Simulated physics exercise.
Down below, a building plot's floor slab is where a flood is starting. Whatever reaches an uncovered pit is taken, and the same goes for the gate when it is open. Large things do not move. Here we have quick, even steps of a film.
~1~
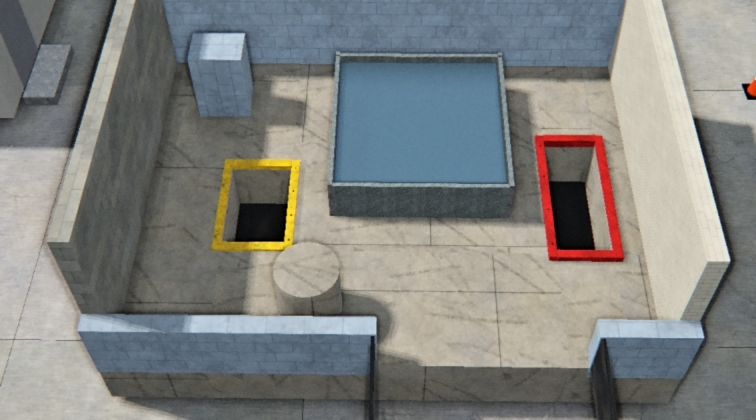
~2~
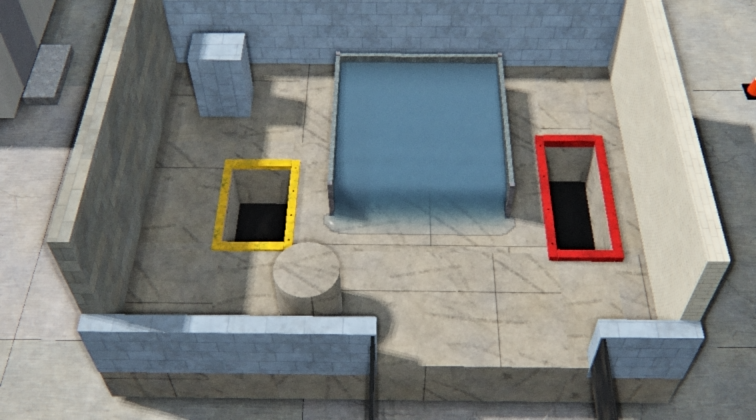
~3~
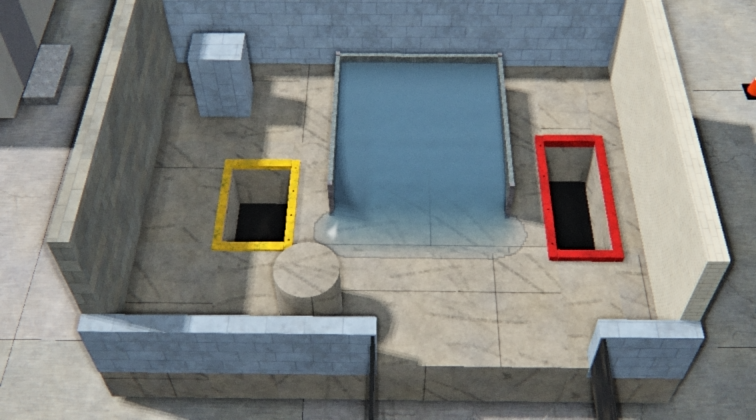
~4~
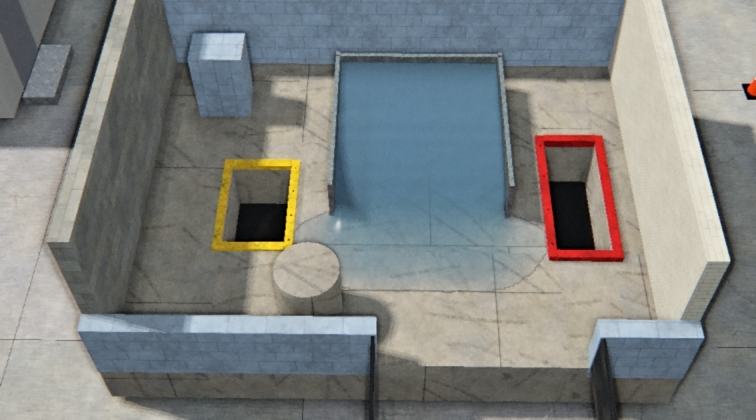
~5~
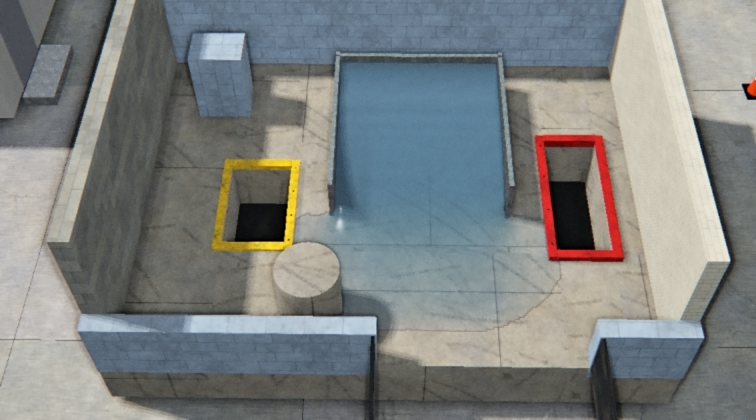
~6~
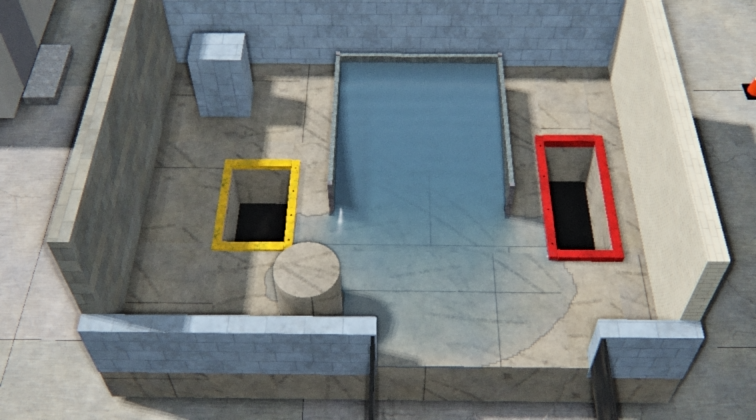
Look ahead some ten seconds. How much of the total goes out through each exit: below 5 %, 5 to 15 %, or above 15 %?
At the end, the gate gets a sizeable chunk - beyond fifteen per cent, the red pit gets a mere sliver - short of five per cent, the yellow pit gets a mere sliver - short of five per cent.
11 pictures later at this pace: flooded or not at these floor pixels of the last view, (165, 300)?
That place: Swamped.
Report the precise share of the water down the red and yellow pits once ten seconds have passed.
0 and 0 per cent respectively.
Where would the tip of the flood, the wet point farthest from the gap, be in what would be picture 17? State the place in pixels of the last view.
Front's tip: Near (118, 344).
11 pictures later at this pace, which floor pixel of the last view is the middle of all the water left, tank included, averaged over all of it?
The balance point is around (410, 209).
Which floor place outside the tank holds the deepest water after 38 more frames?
About (176, 72).
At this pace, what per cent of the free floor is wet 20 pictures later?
Roughly 50 percent, I'd say.
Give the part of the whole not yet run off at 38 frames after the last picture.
About 44 per cent.
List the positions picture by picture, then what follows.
The water tank at (420, 120) is whole and still, in the first frame.
Water pours out at (420, 206) and has run to (328, 217), in the second frame.
Water pours out at (420, 207) and has run to a hidden place, in the third frame.
Water pours out at (420, 207) and has run to a hidden place, in the fourth frame.
The front is at (553, 277), out from the gap at (420, 208), in the fifth frame.
Water pours out at (420, 208) and has run to a hidden place, in the sixth frame.
A moment on, water covers 35 % of the floor; the gate 7 %, the red pit 0 %, the yellow pit 0 %.
Next, water covers 45 % of the floor; the gate 21 %, the red pit 0 %, the yellow pit 0 %.
Then, water covers 50 % of the floor; the gate 40 %, the red pit 0 %, the yellow pit 0 %.
Later, water covers 70 % of the floor; the gate 56 %, the red pit 0 %, the yellow pit 0 %.
In the end, water covers 95 % of the floor; the gate 64 %, the red pit 0 %, the yellow pit 1 %.
